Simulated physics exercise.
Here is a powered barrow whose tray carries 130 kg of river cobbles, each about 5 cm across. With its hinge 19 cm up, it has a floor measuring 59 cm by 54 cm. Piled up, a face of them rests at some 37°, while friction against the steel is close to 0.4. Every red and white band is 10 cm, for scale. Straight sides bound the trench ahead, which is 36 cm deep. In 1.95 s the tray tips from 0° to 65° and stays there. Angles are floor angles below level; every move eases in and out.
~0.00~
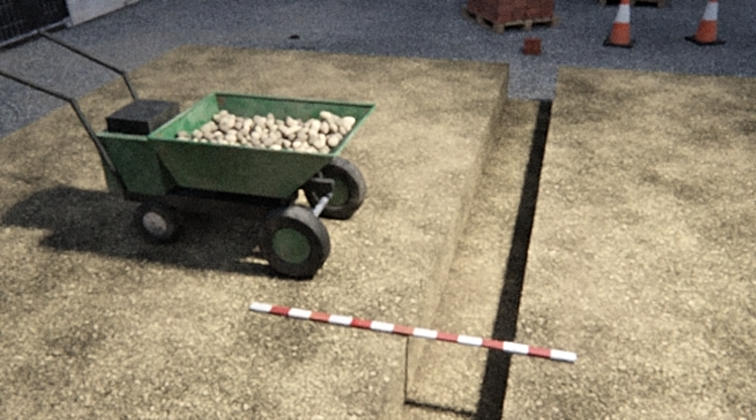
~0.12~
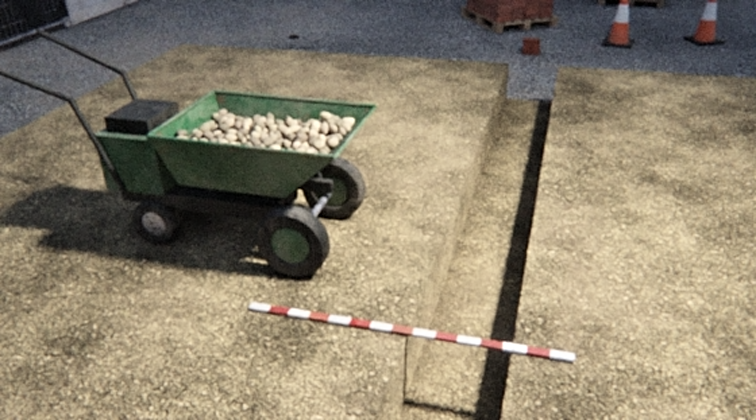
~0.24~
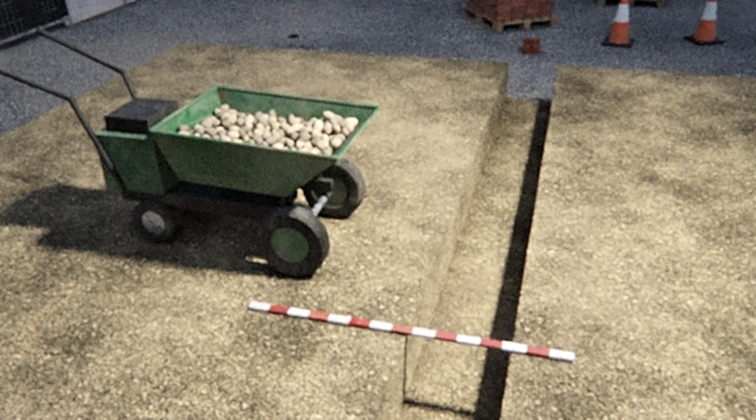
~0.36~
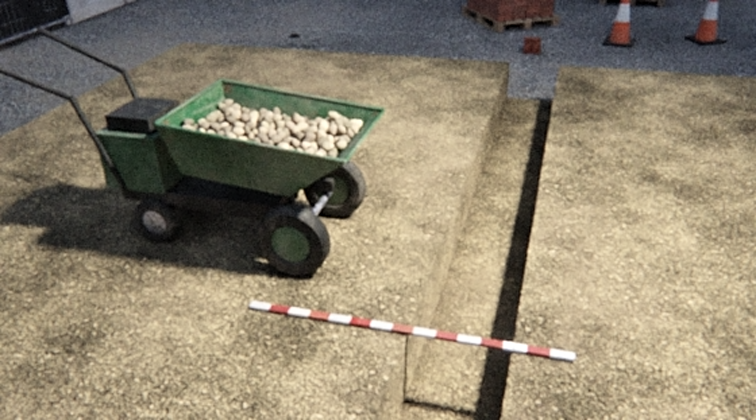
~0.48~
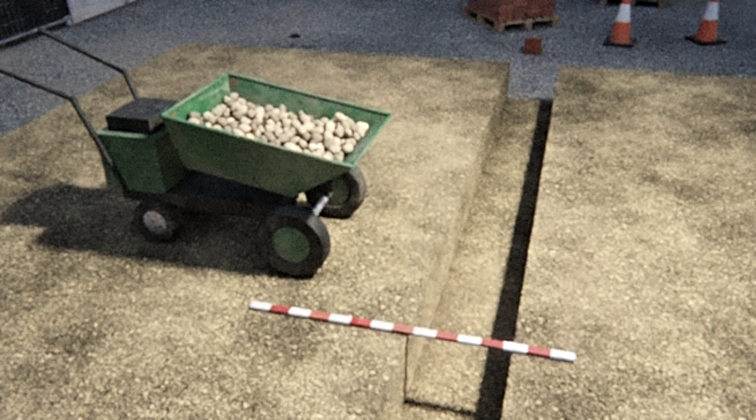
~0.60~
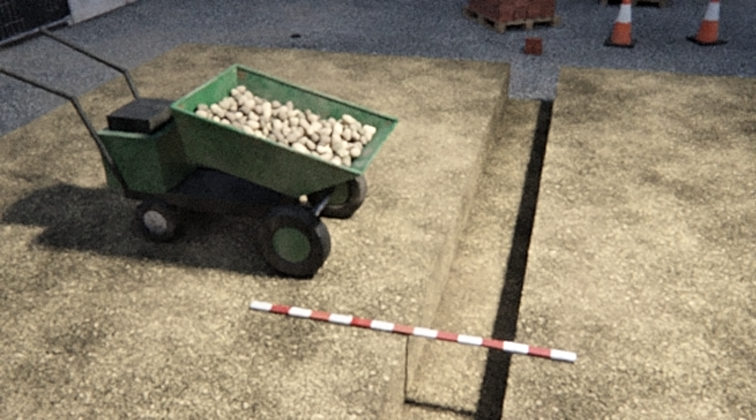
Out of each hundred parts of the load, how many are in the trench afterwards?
About 100 out of 100.
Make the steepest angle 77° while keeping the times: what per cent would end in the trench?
Then close to 85 per cent.
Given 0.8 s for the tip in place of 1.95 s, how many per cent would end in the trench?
About 100%.
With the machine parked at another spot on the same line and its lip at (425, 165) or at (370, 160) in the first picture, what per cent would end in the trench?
First spot about 50, second spot about 100 per cent.
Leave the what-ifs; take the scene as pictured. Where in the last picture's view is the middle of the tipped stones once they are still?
(478, 310).
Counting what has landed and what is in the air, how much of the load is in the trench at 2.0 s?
Close to 55 per cent at that time.
After 1.5 s the floor is at 55°; 100 % in the tray; the foremost stones are at (416, 209).
After 2.0 s the floor is at 65°; 43 % in the tray, 3 % short of the trench, 54 % in the trench; the foremost stones are at (516, 320).
After 2.4 s the floor is at 65°; 15 % in the tray, 3 % short of the trench, 81 % in the trench; the foremost stones are at (519, 306).
After 4.3 s the floor is at 65°; 0 % in the tray, 100 % in the trench; the foremost stones are at (516, 320).
